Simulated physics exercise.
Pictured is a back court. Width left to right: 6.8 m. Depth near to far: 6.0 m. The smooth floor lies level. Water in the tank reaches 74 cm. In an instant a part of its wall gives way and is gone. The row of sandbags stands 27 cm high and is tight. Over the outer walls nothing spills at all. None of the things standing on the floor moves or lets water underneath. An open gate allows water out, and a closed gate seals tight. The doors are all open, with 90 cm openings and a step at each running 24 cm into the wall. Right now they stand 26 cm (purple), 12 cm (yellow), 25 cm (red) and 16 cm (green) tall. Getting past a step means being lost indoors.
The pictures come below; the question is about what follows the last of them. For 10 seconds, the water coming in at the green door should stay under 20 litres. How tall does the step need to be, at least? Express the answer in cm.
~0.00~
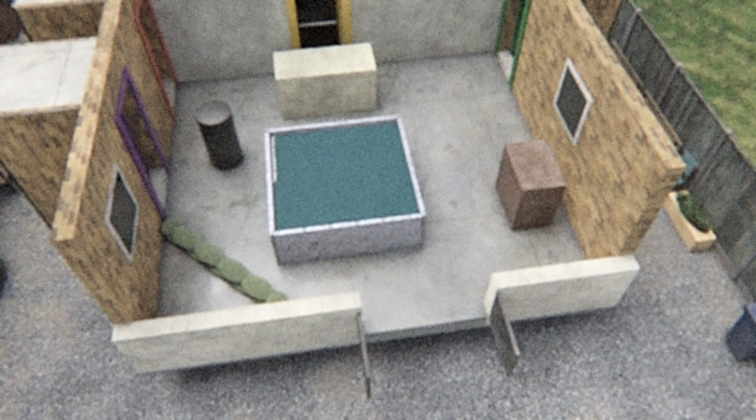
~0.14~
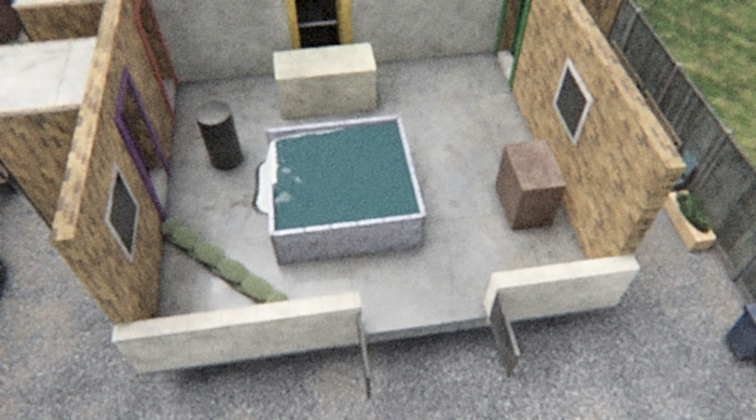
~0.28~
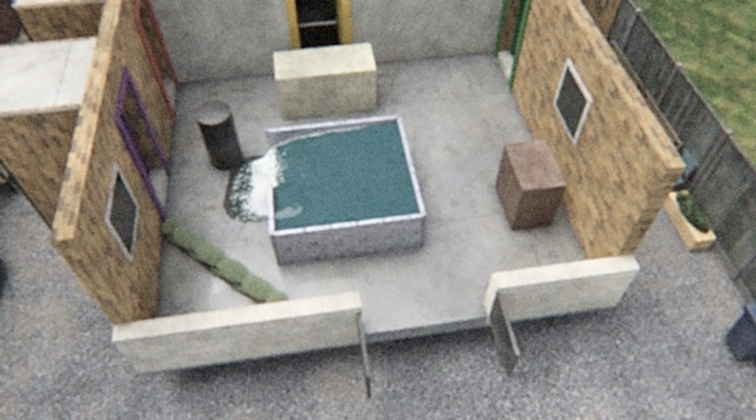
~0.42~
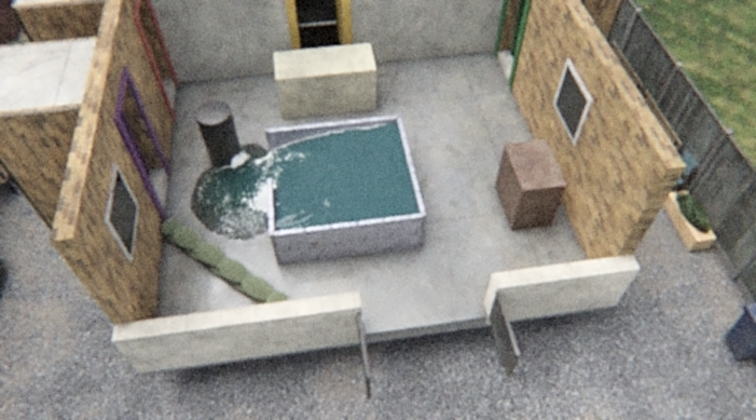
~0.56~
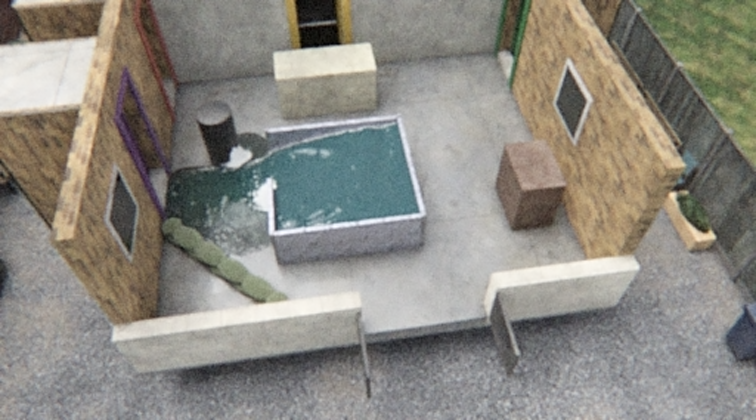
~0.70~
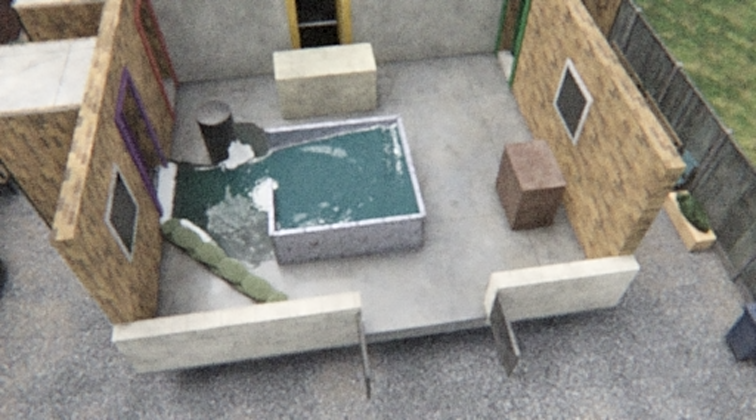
Close to 11 cm is just enough.
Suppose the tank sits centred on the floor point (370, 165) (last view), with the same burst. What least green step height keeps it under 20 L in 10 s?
13.5 cm or thereabouts.
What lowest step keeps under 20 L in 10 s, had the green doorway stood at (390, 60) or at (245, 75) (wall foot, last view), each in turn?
About 6.0 and 17 cm.
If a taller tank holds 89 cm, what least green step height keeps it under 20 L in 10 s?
A step of about 13.0 cm does it.
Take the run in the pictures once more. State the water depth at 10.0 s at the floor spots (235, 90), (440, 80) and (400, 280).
In order: Around 12, 3 and 3 cm.
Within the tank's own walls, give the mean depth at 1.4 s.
About 54 centimetres.
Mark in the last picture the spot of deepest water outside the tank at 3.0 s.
Near pixel (166, 204).
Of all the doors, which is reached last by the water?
Green, last of all.
After 1.4 s water covers 20 % of the floor, deepest (54 cm) near (239, 166); it has not reached the green door.
After 3.0 s water covers 45 % of the floor, deepest (40 cm) near (166, 204); it has not reached the green door.
After 10.0 s water covers 95 % of the floor, deepest (16 cm) near (164, 229); 14 cm at the green door, 0 litres in over its 16 cm step.
At the green door as built, the water arrived by 5.1 s and peaked near 14 cm at 5.6 s.
With a step of 10 cm, 31 litres would have come in within the 10 s; with 13.5 cm, 1 litre. So under 20 litres takes about 11 cm.
